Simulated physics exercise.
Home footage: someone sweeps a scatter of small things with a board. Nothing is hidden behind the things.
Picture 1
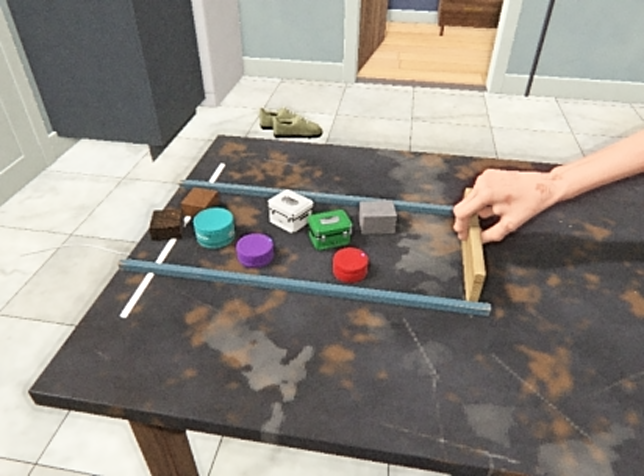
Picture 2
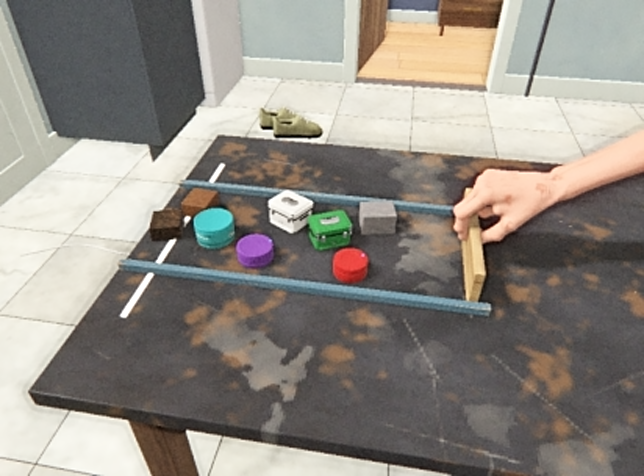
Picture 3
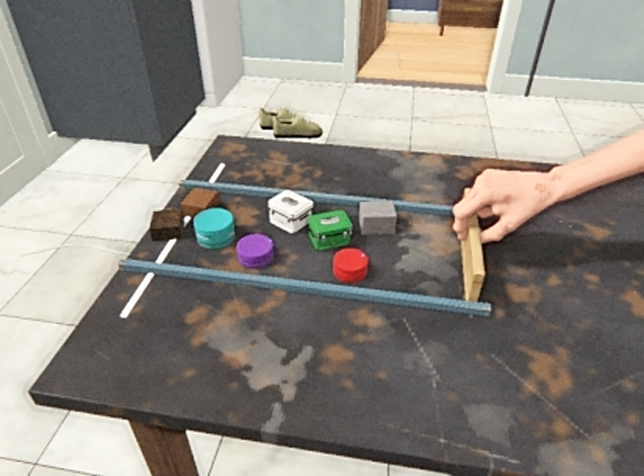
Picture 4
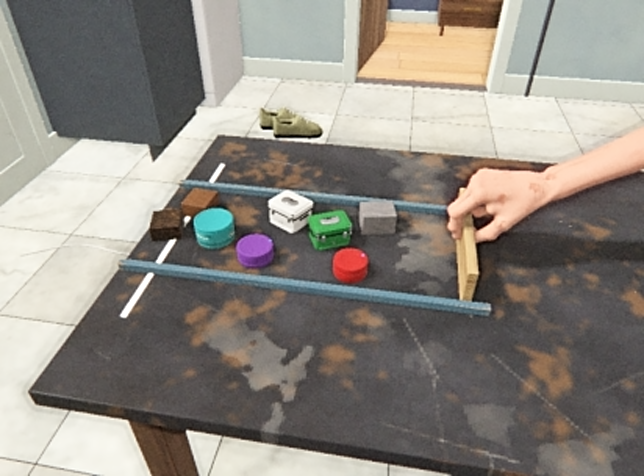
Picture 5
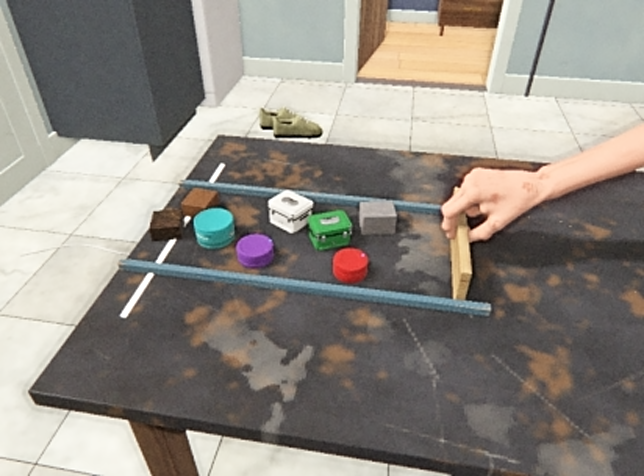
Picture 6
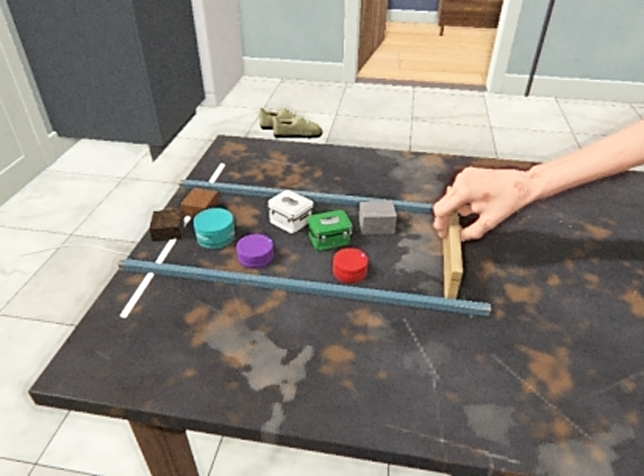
On a dark, blotchy tabletop, a hand held a wooden board upright between two blue rails and slid it slightly left toward some scattered blocks, tubs and cases, which all stayed still.
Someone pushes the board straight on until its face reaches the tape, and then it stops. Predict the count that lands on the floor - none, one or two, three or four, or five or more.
Once the board stops, five or more are missing from the table.
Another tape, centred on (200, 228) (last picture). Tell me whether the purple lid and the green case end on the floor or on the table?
I'd say the purple lid stays up, while the green case stays up.
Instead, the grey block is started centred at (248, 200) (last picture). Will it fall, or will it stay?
Result: It does not stay.
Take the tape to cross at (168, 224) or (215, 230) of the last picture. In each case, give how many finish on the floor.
First try 5, second try 2.
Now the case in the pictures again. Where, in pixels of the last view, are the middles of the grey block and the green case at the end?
The one named first is at (181, 195), the next at (169, 208).
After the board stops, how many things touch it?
My count gives 3.
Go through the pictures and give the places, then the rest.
The first frame shows black block (167, 225); brown block (201, 204); turquoise tub (215, 228); board (471, 242); tape (183, 226).
The second frame shows brown block (201, 204); white case (291, 212).
The third frame shows turquoise tub (215, 229); grey block (377, 218).
The fourth frame shows black block (167, 225); board (465, 242).
The fifth frame shows brown block (201, 204); red lid (350, 266).
The sixth frame shows black block (167, 225); brown block (201, 204); turquoise tub (215, 229); board (451, 240); tape (183, 226).
Soon after, none off yet; black block at rest near (167, 225); brown block at rest near (201, 204); turquoise tub at rest near (215, 229).
In the end, the number that fall off is five or more; gone, white case, purple lid, turquoise tub, brown block and black block.
